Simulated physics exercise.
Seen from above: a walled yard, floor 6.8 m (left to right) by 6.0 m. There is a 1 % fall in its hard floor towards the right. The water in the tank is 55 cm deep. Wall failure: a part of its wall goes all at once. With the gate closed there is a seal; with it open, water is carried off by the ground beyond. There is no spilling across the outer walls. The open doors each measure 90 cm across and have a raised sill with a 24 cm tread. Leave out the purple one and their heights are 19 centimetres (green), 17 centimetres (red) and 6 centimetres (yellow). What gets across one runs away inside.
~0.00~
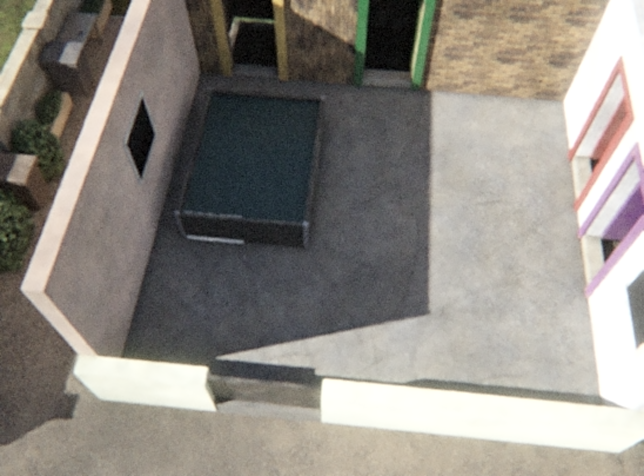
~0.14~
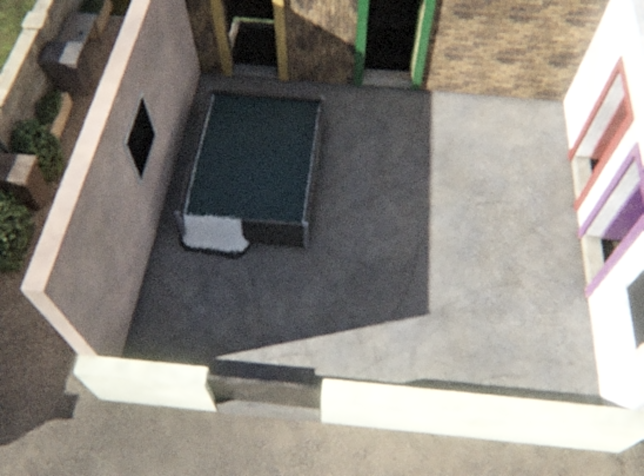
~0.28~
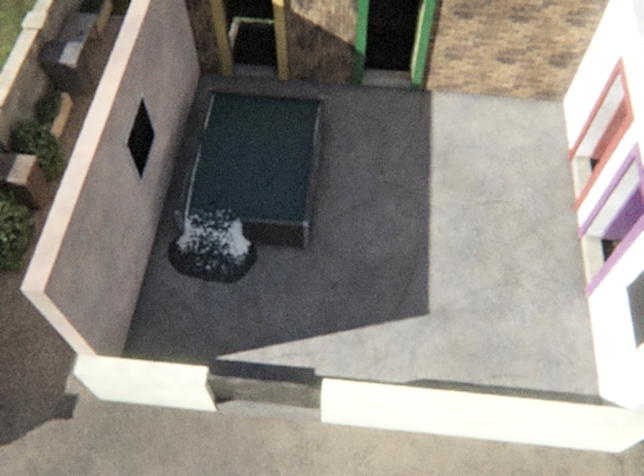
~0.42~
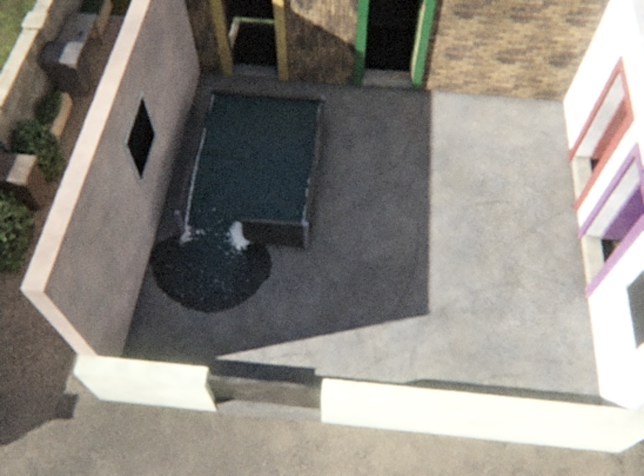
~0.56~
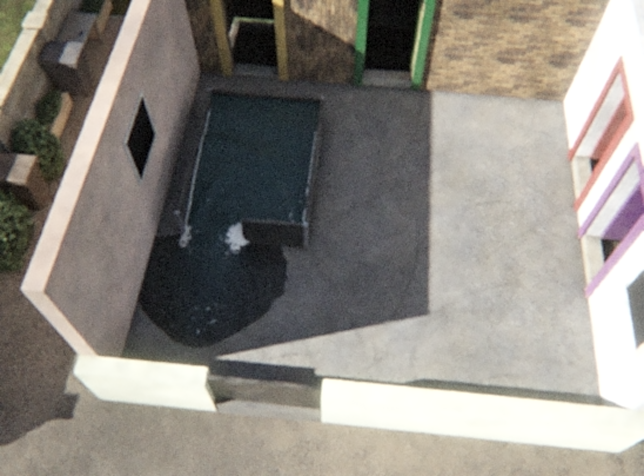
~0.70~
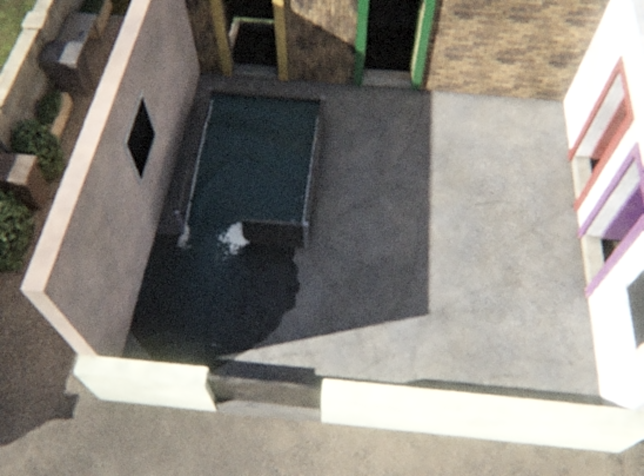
Water pours from the front of a dark tank and spreads across the yard's shaded floor.
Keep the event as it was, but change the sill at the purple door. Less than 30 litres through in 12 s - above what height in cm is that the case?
Above about 8.5 cm.
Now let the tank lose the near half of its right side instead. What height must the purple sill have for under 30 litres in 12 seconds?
About 16 centimetres.
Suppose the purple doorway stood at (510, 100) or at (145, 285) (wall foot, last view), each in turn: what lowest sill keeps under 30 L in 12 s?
About 9.5 cm for the first and 16 cm for the second.
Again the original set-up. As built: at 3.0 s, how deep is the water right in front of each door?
Depth (cm): Purple 0 / green 0 / red 0 / yellow 0.
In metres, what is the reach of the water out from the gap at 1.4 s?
2.8 metres.
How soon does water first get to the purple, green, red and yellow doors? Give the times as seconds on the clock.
The purple door gets it at 4.5 s, the green door at 8.5 s, the red door at 5.0 s and the yellow door at 7.0 s.
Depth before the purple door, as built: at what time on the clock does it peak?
At roughly 5.5 s.
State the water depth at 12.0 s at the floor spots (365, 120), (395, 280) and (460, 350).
About 5, 2 and 3 cm.
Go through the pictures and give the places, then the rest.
The first picture shows the tank at (255, 156) is whole and still, 55 cm deep; the purple door at (609, 230) is dry.
In the second picture, water pours out at (214, 229) and has run 0.3 m, to (206, 250); about 9 cm deep outside, 55 cm at the back.
In the third picture, the gap is at (215, 230), the front 0.7 m out at (193, 273); the back of the tank holds 55 cm.
In the fourth picture, water pours out at (215, 231) and has run 1.2 m, to (201, 306); about 6 cm deep outside, 55 cm at the back.
In the fifth picture, the gap is at (215, 231), the front 1.8 m out at (185, 339); the back of the tank holds 55 cm.
In the sixth picture, the front is at a hidden place, 2.3 m from the gap at (215, 231); 3.7 m2 of floor is wet, 55 cm left at the back; the purple door at (609, 230), 5.8 m from the gap, is still 4.8 m from the nearest water.
After 1.4 s water covers 15 % of the floor, deepest (42 cm) near (117, 377); it has not reached the purple door.
After 3.0 s water covers 25 % of the floor, deepest (32 cm) near (129, 378); it has not reached the purple door.
After 12.0 s water covers 90 % of the floor, deepest (13 cm) near (562, 141); 8 cm at the purple door, 0 litres in over its 15 cm sill.
At the purple door as built, the water arrived by 4.5 s and peaked near 13 cm at 5.4 s.
With a sill of 7 cm, 51 litres would have come in within the 12 s; with 10 cm, 11 litres. So under 30 litres takes about 8.5 cm.
